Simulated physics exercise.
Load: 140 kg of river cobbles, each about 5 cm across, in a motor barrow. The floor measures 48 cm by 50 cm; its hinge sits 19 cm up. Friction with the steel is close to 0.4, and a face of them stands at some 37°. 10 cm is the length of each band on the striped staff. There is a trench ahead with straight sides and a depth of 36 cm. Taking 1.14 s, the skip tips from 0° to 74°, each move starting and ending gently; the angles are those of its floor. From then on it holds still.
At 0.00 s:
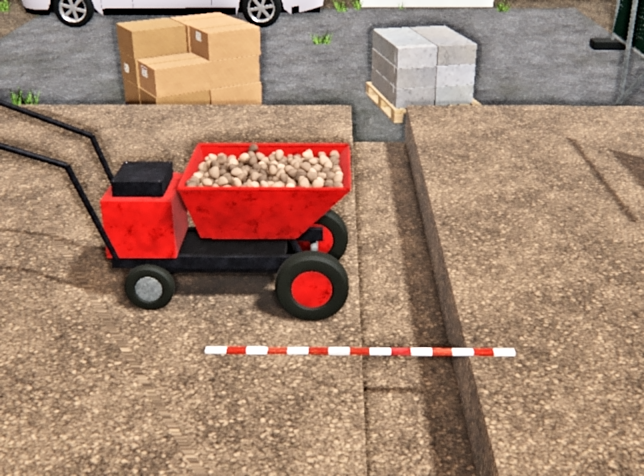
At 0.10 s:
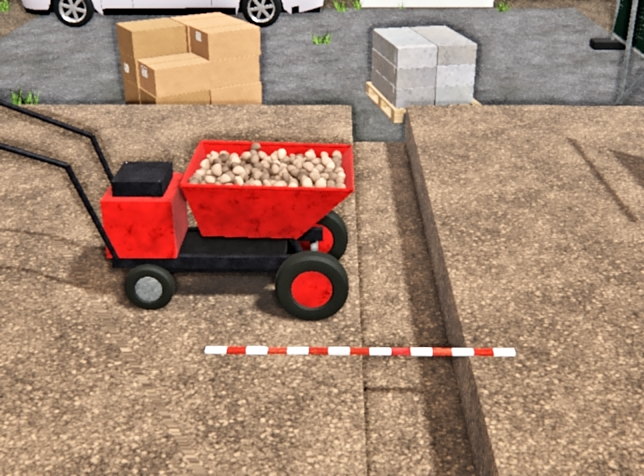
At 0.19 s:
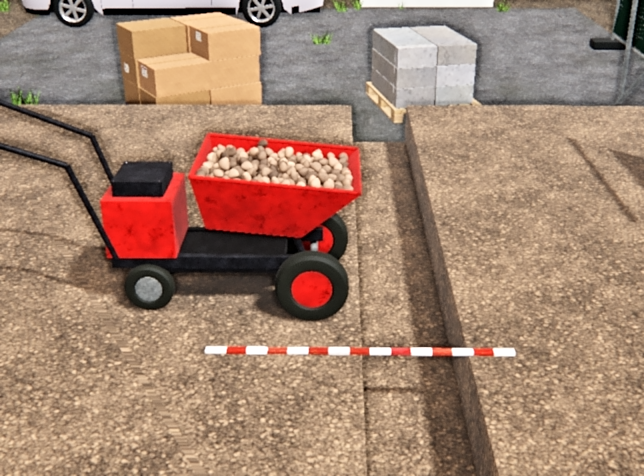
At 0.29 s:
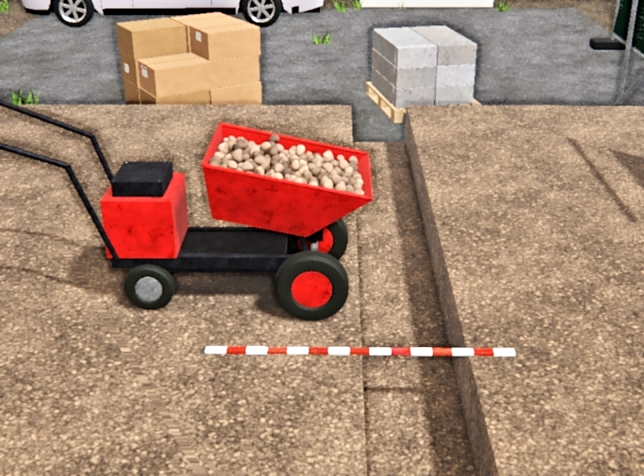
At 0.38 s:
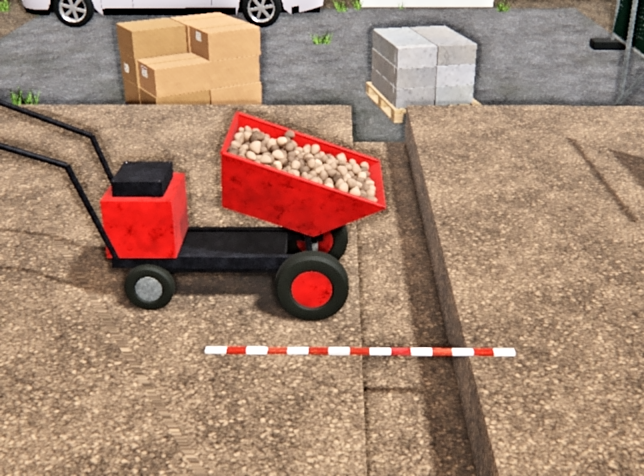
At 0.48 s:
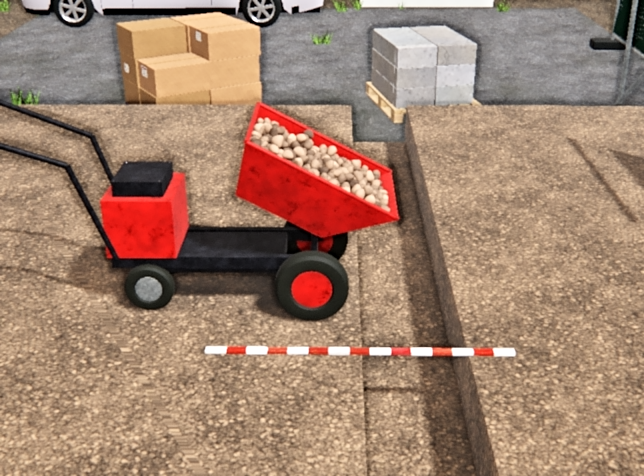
The red skip of a small motor barrow, heaped with pale stones, tilted slowly then more steeply to the right, its back end rising while the barrow stayed still beside a straight-sided trench.
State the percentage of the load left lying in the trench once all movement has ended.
The share left there is about 51 per cent.
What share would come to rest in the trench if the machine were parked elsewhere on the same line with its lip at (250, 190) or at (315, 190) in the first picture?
From the first place around 90 per cent, from the other around 95.
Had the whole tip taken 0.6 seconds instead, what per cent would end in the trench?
It would come to roughly 35 per cent.
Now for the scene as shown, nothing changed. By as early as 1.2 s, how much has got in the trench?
Roughly 25% by that time.
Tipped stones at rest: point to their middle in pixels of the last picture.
Centre estimate: Around (447, 324).
After 0.9 s the floor is at 63°; 100 % in the skip; the foremost stones are at (433, 249).
After 1.2 s the floor is at 74°; 42 % in the skip, 24 % in the trench, 33 % past the trench; the foremost stones are at (532, 289).
After 1.6 s the floor is at 74°; 9 % in the skip, 41 % in the trench, 50 % past the trench; the foremost stones are at (630, 284).
After 3.5 s the floor is at 74°; 0 % in the skip, 51 % in the trench, 49 % past the trench; the foremost stones are past the picture's edge.
